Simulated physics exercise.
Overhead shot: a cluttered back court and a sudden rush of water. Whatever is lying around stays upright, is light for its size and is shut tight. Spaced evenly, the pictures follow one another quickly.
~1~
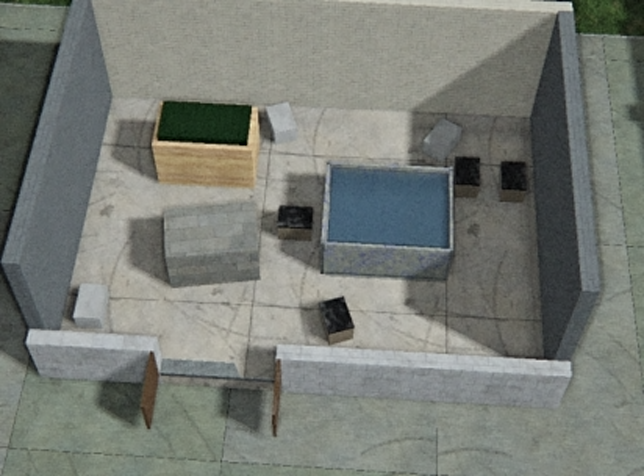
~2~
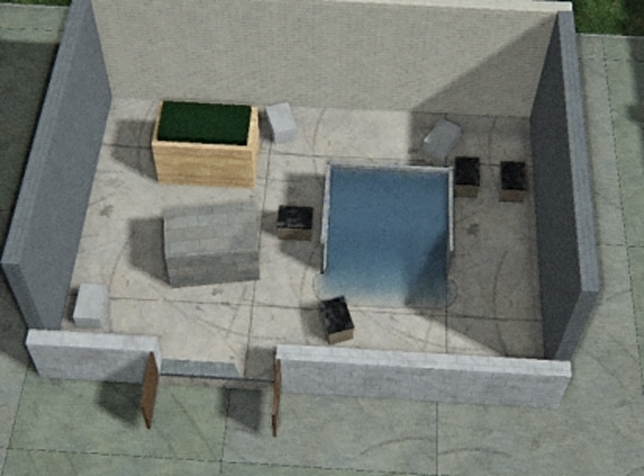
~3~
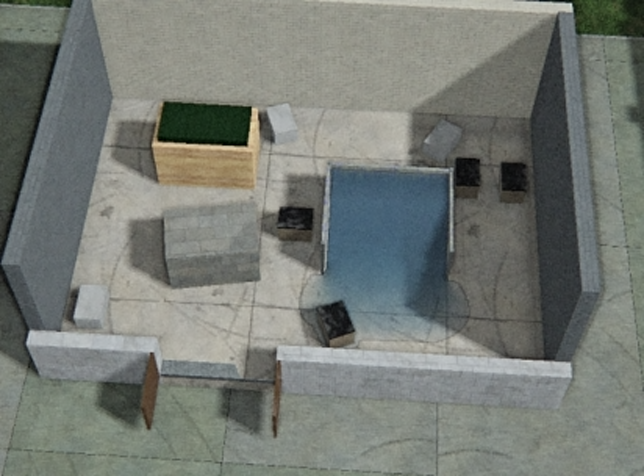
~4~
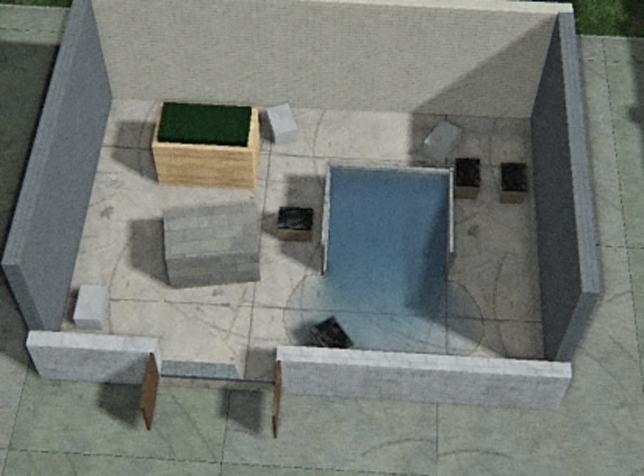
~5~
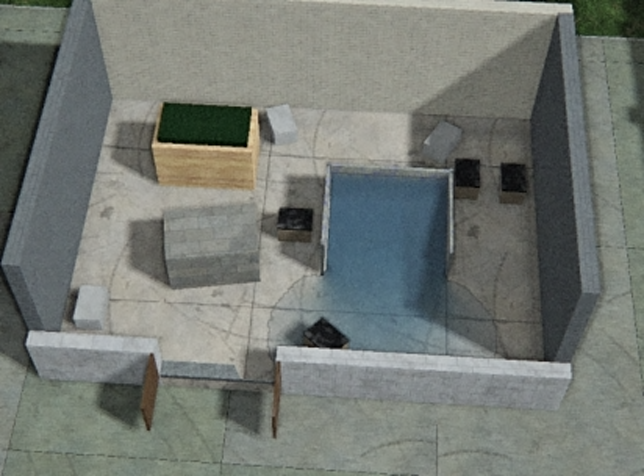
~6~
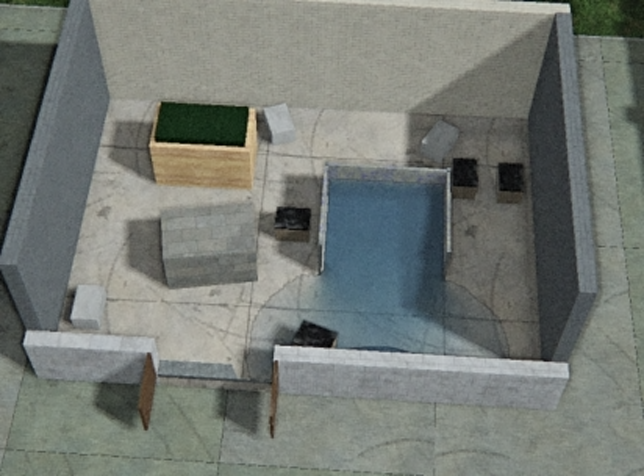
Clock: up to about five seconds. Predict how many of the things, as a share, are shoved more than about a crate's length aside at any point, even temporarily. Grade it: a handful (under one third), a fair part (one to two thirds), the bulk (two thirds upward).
A fair part.
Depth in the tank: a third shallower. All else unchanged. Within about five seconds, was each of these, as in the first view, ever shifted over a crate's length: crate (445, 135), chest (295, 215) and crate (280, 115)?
Result by item: Didn't cover it; didn't cover it; didn't cover it.
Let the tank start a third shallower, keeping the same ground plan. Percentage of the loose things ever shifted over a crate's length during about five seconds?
About 60 %.
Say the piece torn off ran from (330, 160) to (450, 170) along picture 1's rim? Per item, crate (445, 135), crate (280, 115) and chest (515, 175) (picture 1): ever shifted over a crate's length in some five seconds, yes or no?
Travels that far, travels that far, travels that far.
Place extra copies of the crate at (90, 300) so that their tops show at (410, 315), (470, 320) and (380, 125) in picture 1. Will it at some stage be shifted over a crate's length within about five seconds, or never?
One by one: Knocked well away; knocked well away; hardly budges.
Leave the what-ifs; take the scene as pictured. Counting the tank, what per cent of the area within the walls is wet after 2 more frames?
Something close to 25 per cent.
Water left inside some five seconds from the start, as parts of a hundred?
My figure is 90 per cent.
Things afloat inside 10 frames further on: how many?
By my count, 0.
A moment on, 1 of 7 are well off their spots; 1 afloat.
Next, 1 of 7 are well off their spots; 0 afloat.
Later, 3 of 7 are well off their spots; 2 afloat.
In the end, 4 of 7 are well off their spots, and 4 have been at some point; 1 afloat.
